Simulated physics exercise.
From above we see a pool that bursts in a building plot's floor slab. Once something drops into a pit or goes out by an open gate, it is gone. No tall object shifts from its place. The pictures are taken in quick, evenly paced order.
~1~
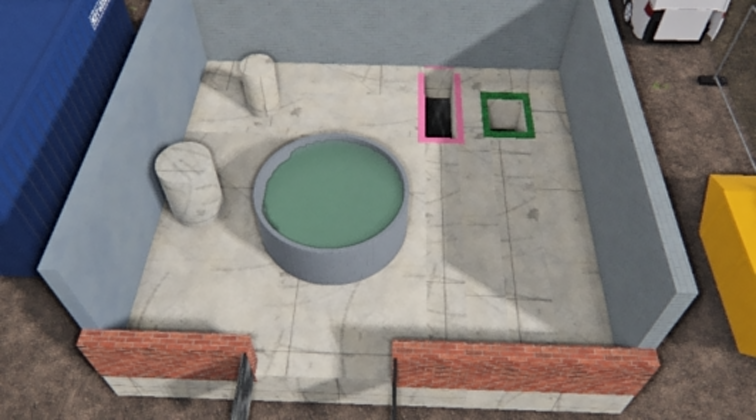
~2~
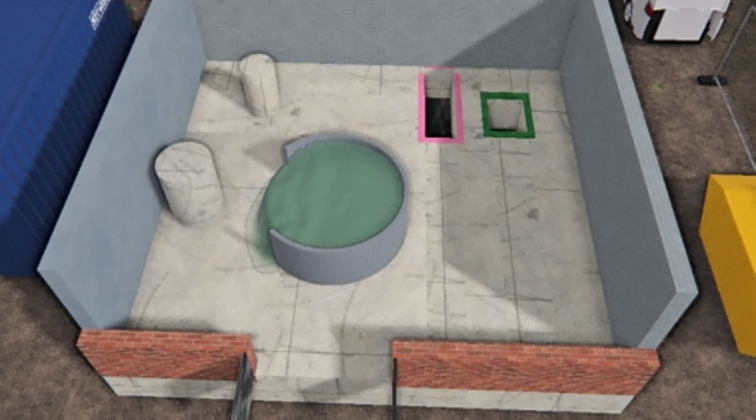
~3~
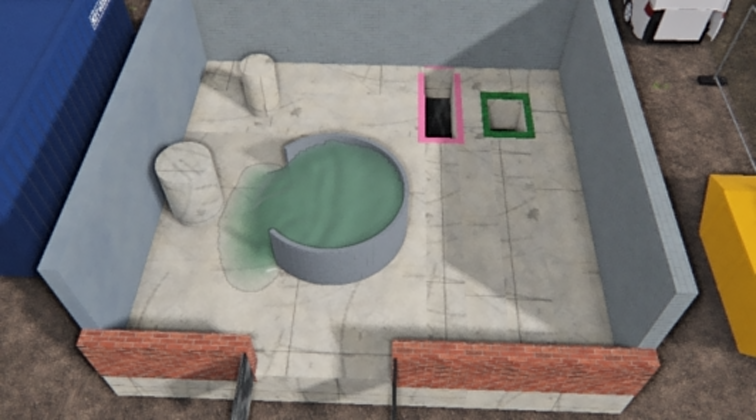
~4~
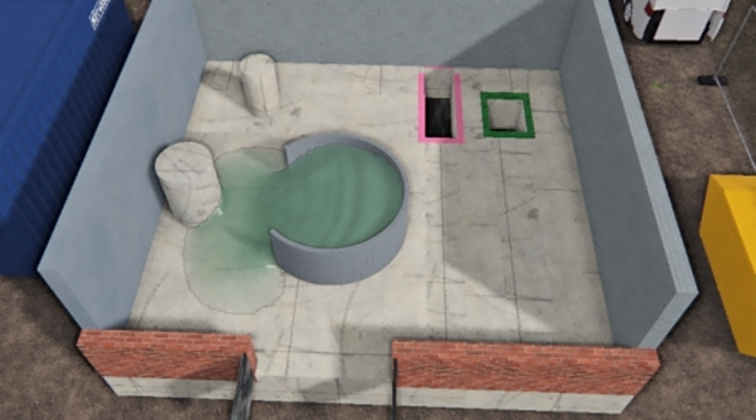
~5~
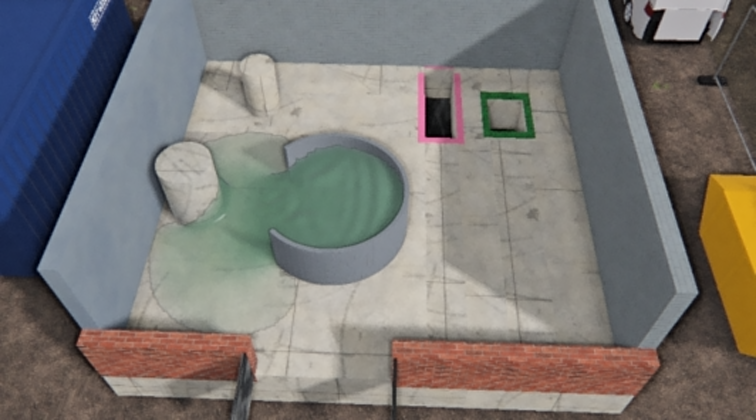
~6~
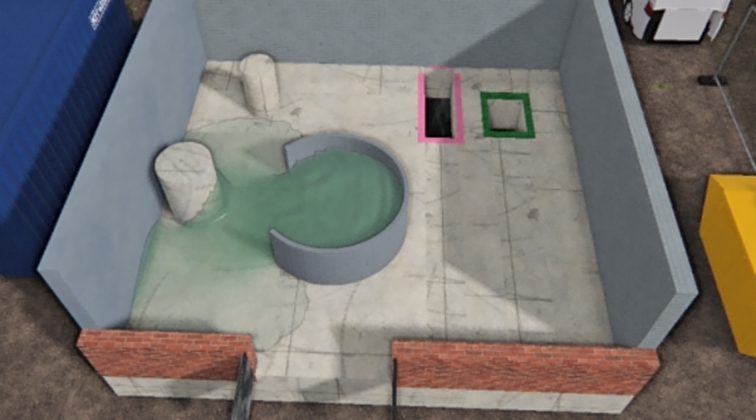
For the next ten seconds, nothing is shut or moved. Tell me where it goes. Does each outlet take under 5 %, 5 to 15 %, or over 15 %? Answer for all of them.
Answer: The gate takes 5 to 15 %; the pink pit takes over 15 %; the green pit takes under 5 %.
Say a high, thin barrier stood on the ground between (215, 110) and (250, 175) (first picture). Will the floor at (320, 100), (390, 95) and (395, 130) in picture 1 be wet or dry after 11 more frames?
In the order you listed them: Soaked, unsoaked, unsoaked.
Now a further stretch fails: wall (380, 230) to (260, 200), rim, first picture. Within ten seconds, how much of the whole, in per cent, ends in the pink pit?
Roughly 4 per cent goes to the pink pit.
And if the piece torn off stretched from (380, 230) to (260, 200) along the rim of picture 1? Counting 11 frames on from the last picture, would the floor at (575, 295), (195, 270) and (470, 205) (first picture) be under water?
Spot by spot: Soaked through, then soaked through, then unaffected.
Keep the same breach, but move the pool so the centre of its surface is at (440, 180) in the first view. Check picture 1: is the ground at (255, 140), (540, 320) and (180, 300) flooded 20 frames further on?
Location one: Soaked; location two: Bone dry; location three: Soaked.
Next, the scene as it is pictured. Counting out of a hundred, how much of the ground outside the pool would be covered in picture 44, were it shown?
My guess is around 85 in a hundred.
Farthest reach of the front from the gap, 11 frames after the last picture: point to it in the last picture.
The farthest point of the front sits at (207, 65).
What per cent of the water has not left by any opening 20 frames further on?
About 98 per cent.
A moment on, water covers 25 % of the floor; the gate 0 %, the pink pit 0 %, the green pit 0 %.
Next, water covers 30 % of the floor; the gate 0 %, the pink pit 0 %, the green pit 0 %.
Then, water covers 60 % of the floor; the gate 1 %, the pink pit 1 %, the green pit 0 %.
Later, water covers 85 % of the floor; the gate 4 %, the pink pit 11 %, the green pit 0 %.
In the end, water covers 95 % of the floor; the gate 8 %, the pink pit 22 %, the green pit 0 %.
